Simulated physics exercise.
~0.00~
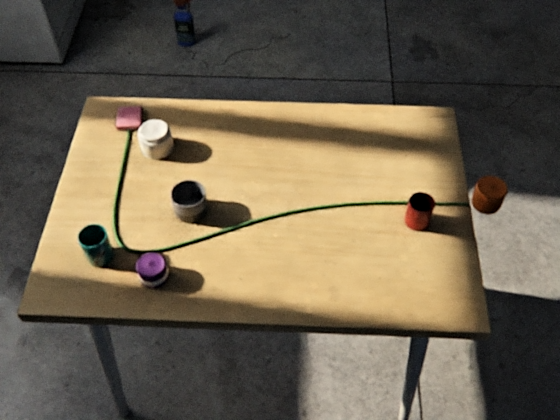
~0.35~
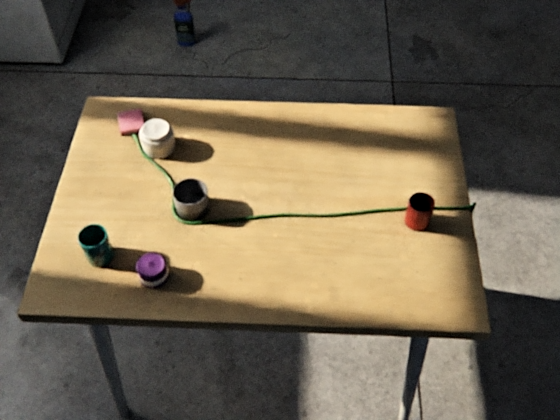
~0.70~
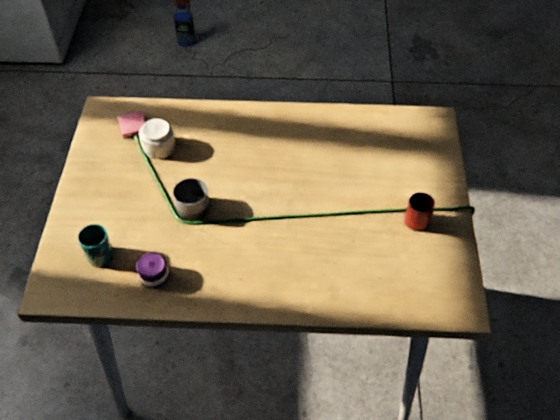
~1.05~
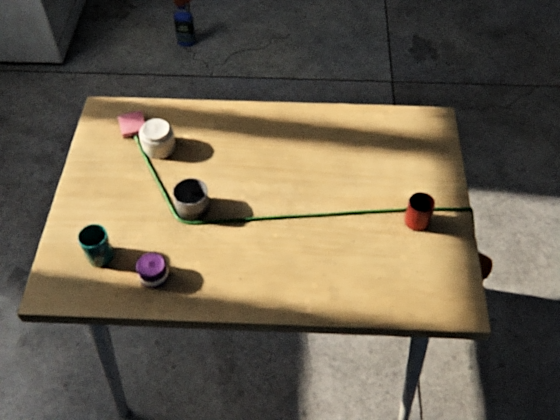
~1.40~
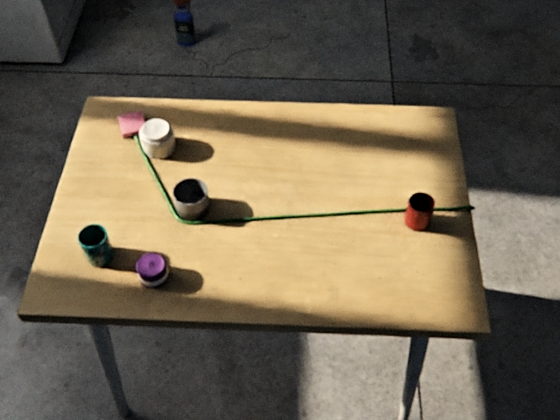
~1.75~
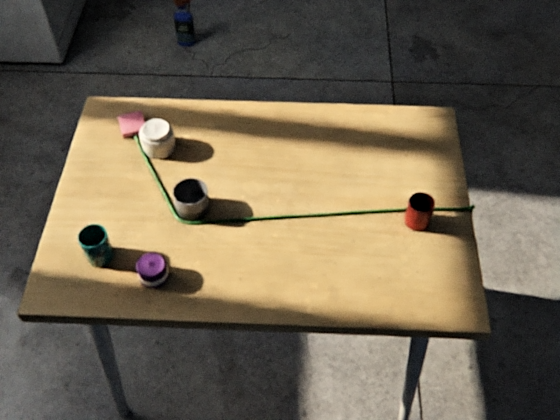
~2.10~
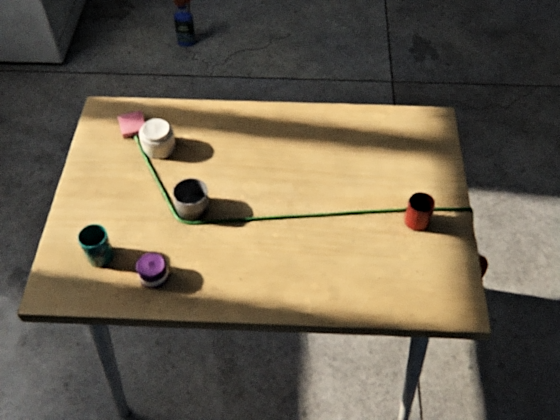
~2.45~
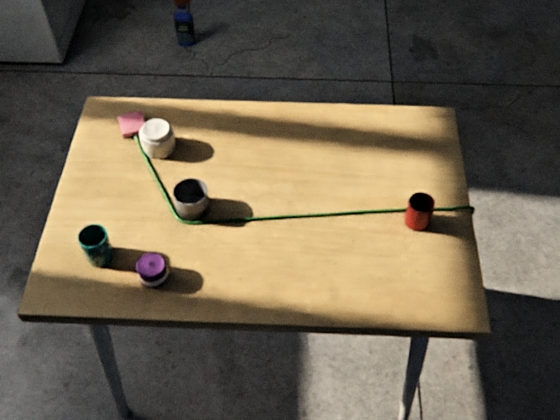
A pale wooden folding table stands on a grey concrete floor, seen from above at an angle. A pink phone and white jar sit at the back left, a grey mug nearer the middle, a teal mug and purple tin at the front left, and a red cup at the right. A slack green cable curves from the phone to an orange speaker just past the right edge. The speaker drops from sight and the cable pulls tight, bending around the grey mug. The speaker briefly reappears beside the edge, twice, then ends hidden, while the phone rests against the jar and everything else stays on top.
